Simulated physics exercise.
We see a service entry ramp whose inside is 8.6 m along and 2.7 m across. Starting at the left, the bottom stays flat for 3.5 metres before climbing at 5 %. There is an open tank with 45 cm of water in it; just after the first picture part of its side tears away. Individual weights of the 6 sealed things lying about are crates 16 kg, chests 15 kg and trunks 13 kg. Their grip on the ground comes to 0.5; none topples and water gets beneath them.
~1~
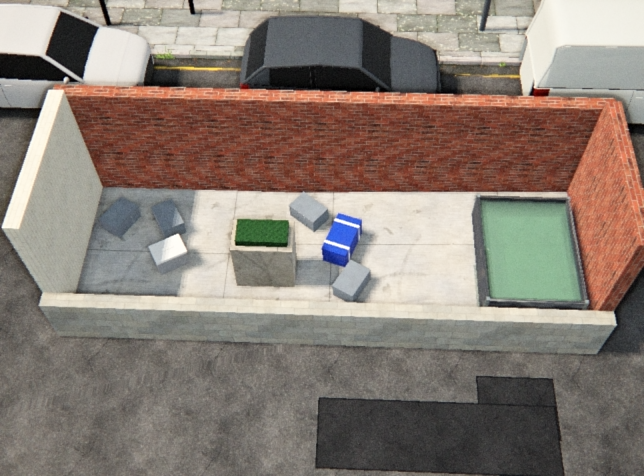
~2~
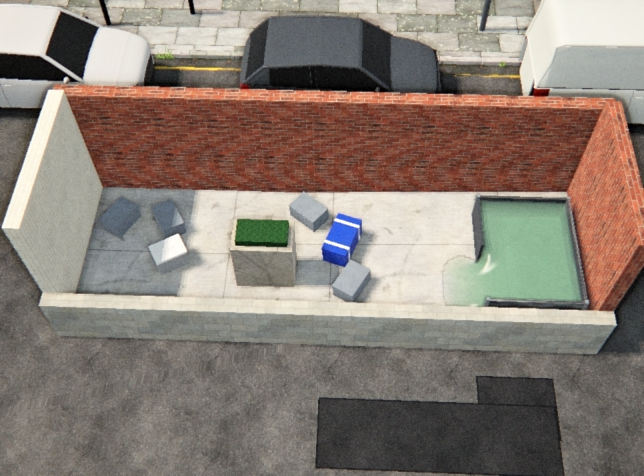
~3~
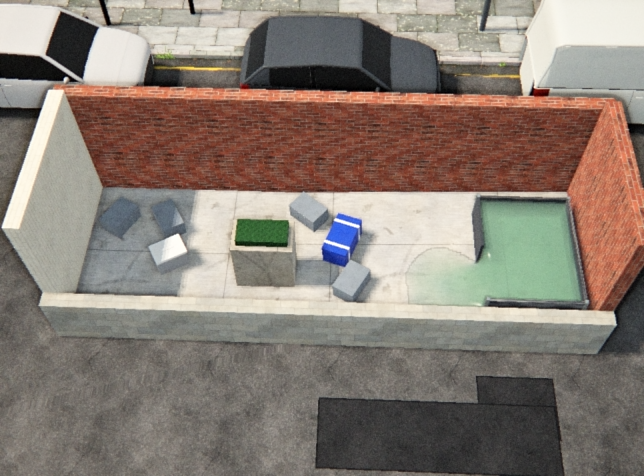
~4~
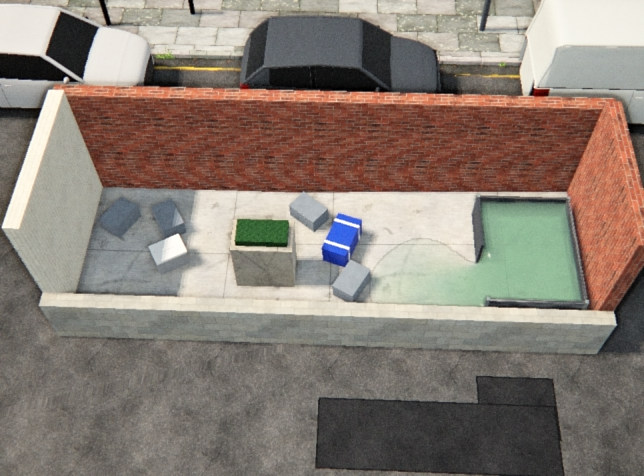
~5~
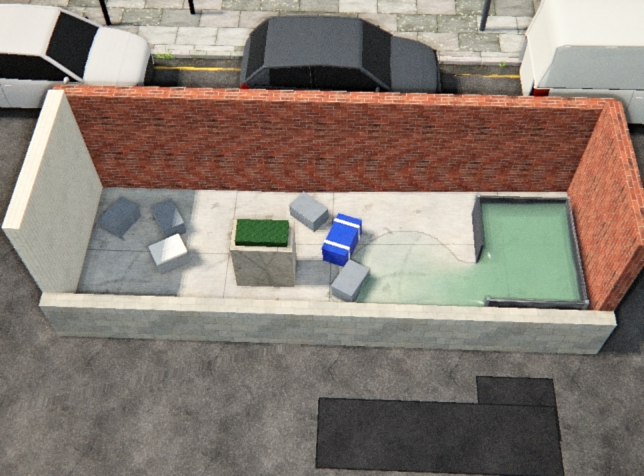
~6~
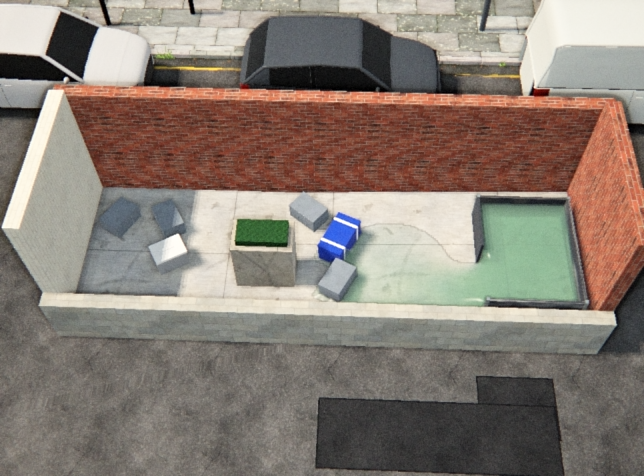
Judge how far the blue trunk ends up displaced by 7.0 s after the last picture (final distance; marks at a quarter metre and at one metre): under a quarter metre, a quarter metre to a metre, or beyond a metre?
My guess is it gets taken a long distance.
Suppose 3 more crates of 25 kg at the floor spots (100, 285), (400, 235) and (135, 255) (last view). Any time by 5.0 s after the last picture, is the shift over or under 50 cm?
Each in order: Surpassed / not reached / not reached.
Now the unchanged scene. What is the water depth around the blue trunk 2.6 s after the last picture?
Around 5 cm.
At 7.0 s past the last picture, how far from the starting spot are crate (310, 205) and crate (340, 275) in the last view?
First one 200 cm, second one 450 cm.
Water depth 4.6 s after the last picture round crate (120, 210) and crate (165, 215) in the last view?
Depths: Near 16 cm, then near 14 cm.
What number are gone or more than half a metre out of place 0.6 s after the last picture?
2.
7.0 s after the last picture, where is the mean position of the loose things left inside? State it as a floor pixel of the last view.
Centred roughly on (161, 263).
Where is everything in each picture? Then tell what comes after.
In the first picture, the blue trunk at (343, 234) rests on the ground; 3.0 m2 under water; 0 of 6 have shifted.
In the second picture, the blue trunk at (343, 234) rests on the ground; 3.7 m2 under water; 0 of 6 have shifted.
In the third picture, the blue trunk at (343, 234) rests on the ground; water covers 4.5 m2; 0 of 6 have shifted.
In the fourth picture, the blue trunk at (343, 234), on the bottom; water covers 5.5 m2; 0 of 6 have shifted.
In the fifth picture, the blue trunk at (343, 234) rests on the ground; 6.3 m2 under water; 0 of 6 have shifted.
In the sixth picture, the blue trunk at (340, 233), on the bottom, 5 cm from its start; water covers 6.9 m2; 1 of 6 have shifted.
Then, 0.6 s after the last picture the blue trunk is near (312, 225), 0.6 m from its start, aground; 0 afloat.
Then, 2.6 s after the last picture the blue trunk is near (199, 213), 2.6 m from its start, aground; 2 afloat.
Then, 4.6 s after the last picture the blue trunk is near (168, 231), 3.0 m from its start, afloat; 6 afloat.
Then, 7.0 s after the last picture the blue trunk is near (220, 268), 2.2 m from its start, afloat; 6 afloat.
